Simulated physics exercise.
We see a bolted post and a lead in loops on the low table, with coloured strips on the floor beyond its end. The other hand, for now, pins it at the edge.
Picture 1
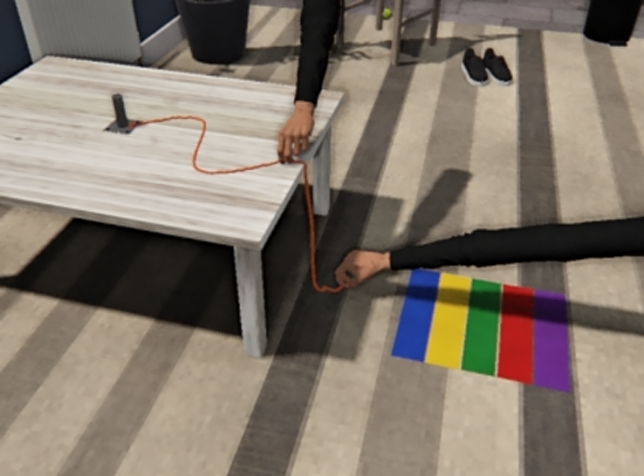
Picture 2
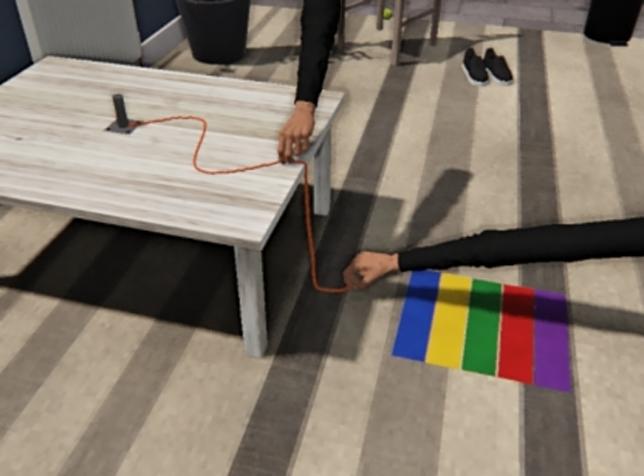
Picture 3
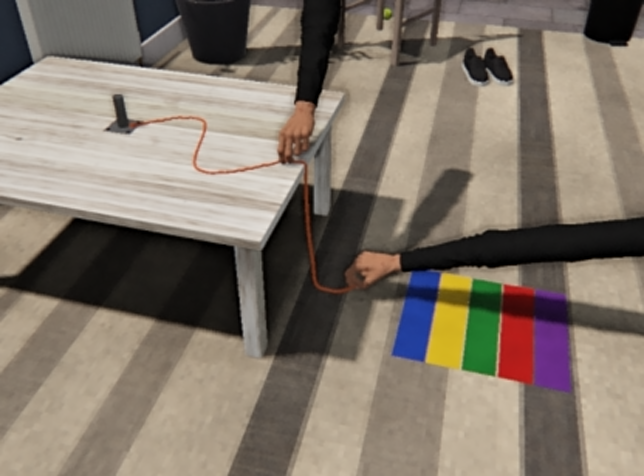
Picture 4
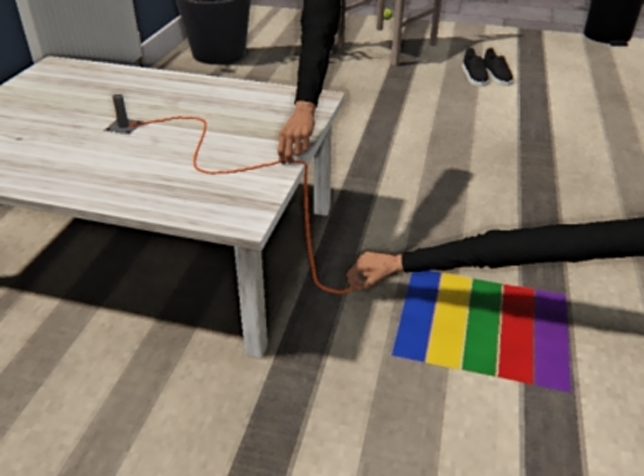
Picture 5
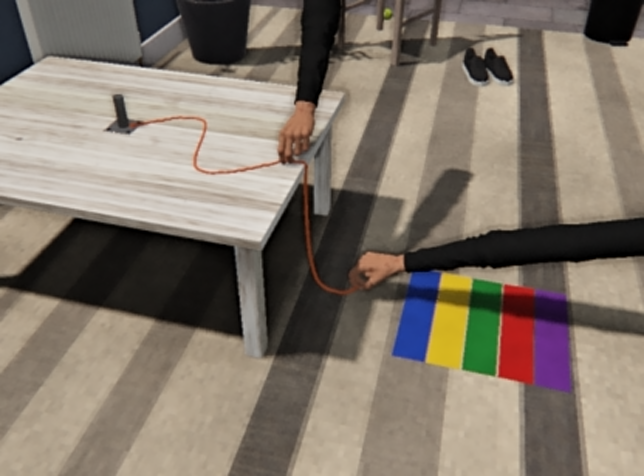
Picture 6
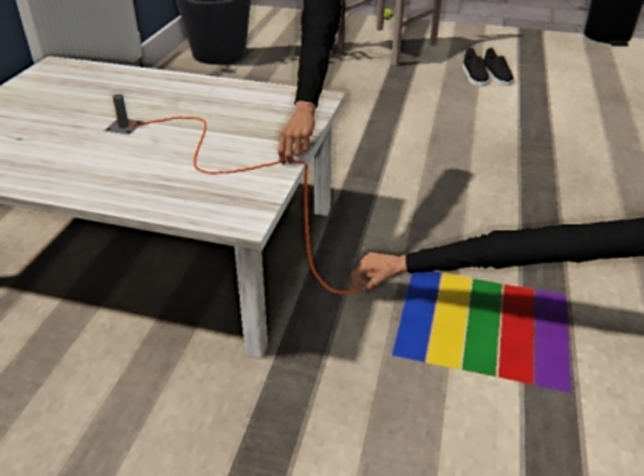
On a striped floor by a pale wooden table, one hand pins an orange cord while another draws its end slightly right.
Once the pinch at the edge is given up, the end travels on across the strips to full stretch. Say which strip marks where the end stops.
The purple strip marks it.
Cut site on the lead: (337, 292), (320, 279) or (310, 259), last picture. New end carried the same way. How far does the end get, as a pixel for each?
Well, that gives around (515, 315) the first time, (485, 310) the next and (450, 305) the last.
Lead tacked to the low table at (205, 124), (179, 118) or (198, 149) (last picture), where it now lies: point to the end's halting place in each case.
Estimated spots in sequence: (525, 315), (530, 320), (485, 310).
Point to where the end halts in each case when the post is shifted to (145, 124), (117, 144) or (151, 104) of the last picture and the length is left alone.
Places per try: (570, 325); (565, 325); (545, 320).
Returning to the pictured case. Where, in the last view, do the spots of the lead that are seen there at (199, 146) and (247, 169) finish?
First one close to (251, 150), second close to (338, 183).
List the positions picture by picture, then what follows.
In the first picture, end (345, 284); blue (411, 341); yellow (445, 348); green (480, 355); red (515, 362); purple (552, 369).
In the second picture, end (353, 285); lead through (166, 119) (204, 133) (203, 171) (280, 162) (308, 211) (313, 267).
In the third picture, end (355, 286).
In the fourth picture, end (357, 286); lead through (166, 119) (204, 134) (203, 172) (280, 162) (307, 211) (313, 267).
In the fifth picture, end (358, 286).
In the sixth picture, end (360, 287); lead through (166, 120) (204, 134) (203, 172) (280, 162) (306, 211) (312, 267).
A little later, end near (495, 312); over green.
Next, end near (531, 318); over red.
When it is tight, end near (552, 322); over purple. Over purple.
